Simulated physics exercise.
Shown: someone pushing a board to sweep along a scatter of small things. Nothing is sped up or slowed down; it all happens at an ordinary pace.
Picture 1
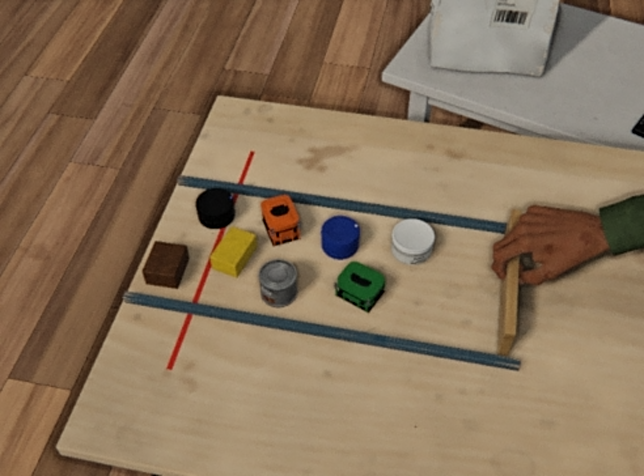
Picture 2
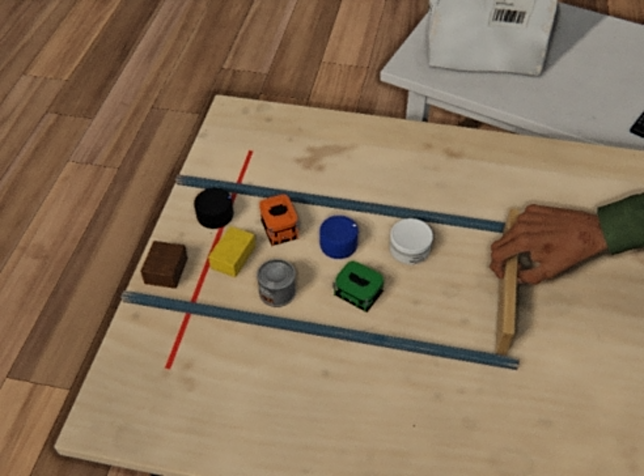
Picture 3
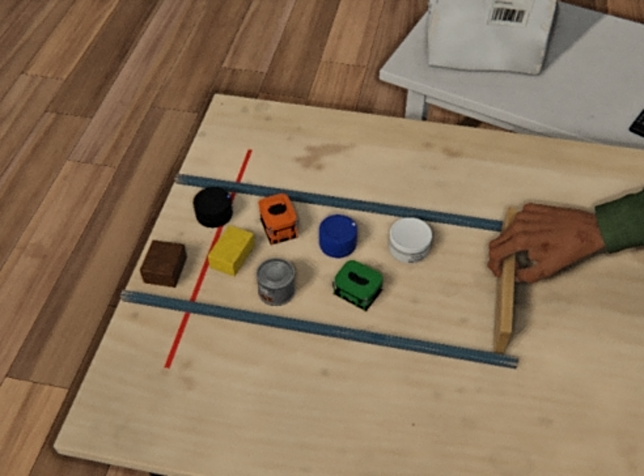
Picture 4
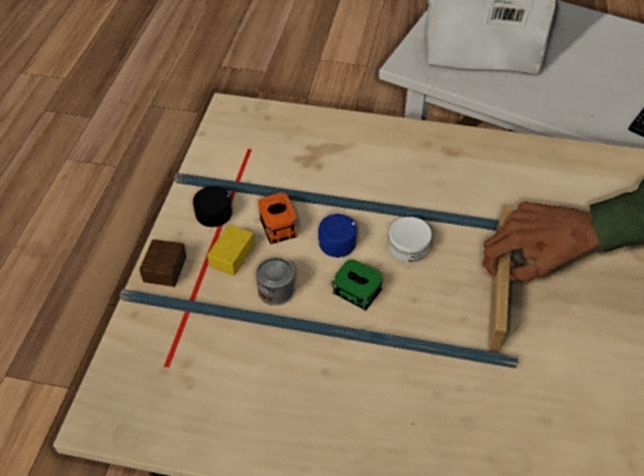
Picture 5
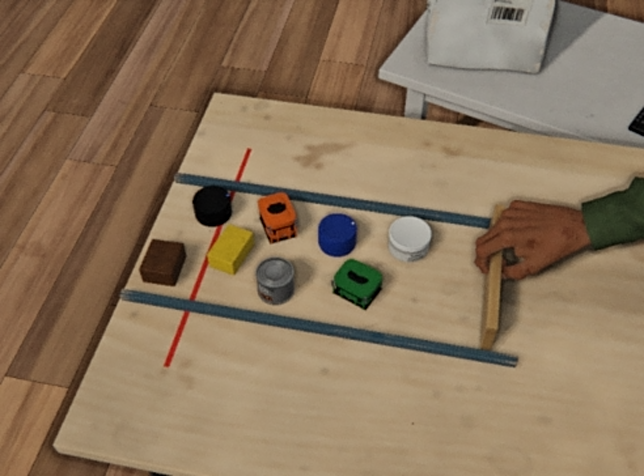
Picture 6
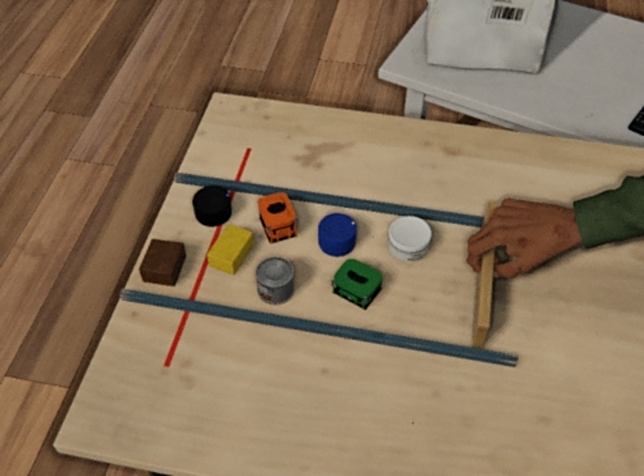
Hand sliding a wooden board slightly left between two blue strips, while the scattered blocks, lids and tin stay still.
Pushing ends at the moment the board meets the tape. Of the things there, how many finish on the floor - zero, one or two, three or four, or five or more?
One or two finish on the floor.
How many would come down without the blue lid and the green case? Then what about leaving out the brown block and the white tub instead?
It would be 1 and 1.
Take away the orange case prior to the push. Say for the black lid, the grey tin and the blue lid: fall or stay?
The black lid? It does not drop. The grey tin? It does not drop. The blue lid? It does not drop.
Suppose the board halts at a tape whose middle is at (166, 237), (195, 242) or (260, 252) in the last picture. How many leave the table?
In order, the counts are 7, 5 and 0.
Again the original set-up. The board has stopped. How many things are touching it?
That comes to 3.
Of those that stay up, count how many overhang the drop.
In total, 3 of them.
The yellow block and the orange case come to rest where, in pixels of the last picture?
Roughly (151, 242) for the first and roughly (170, 199) for the second.
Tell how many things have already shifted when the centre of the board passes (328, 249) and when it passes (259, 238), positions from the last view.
At the first place 5, at the second 8.
Soon after, none off yet; brown block at rest near (163, 262); black lid at rest near (212, 206); yellow block at rest near (231, 249).
After that, none off yet; brown block tilting well over near (129, 253); black lid displaced about its own width near (177, 196); yellow block displaced about its own width near (175, 248).
In the end, the number that fall off is one or two; gone, black lid and brown block.
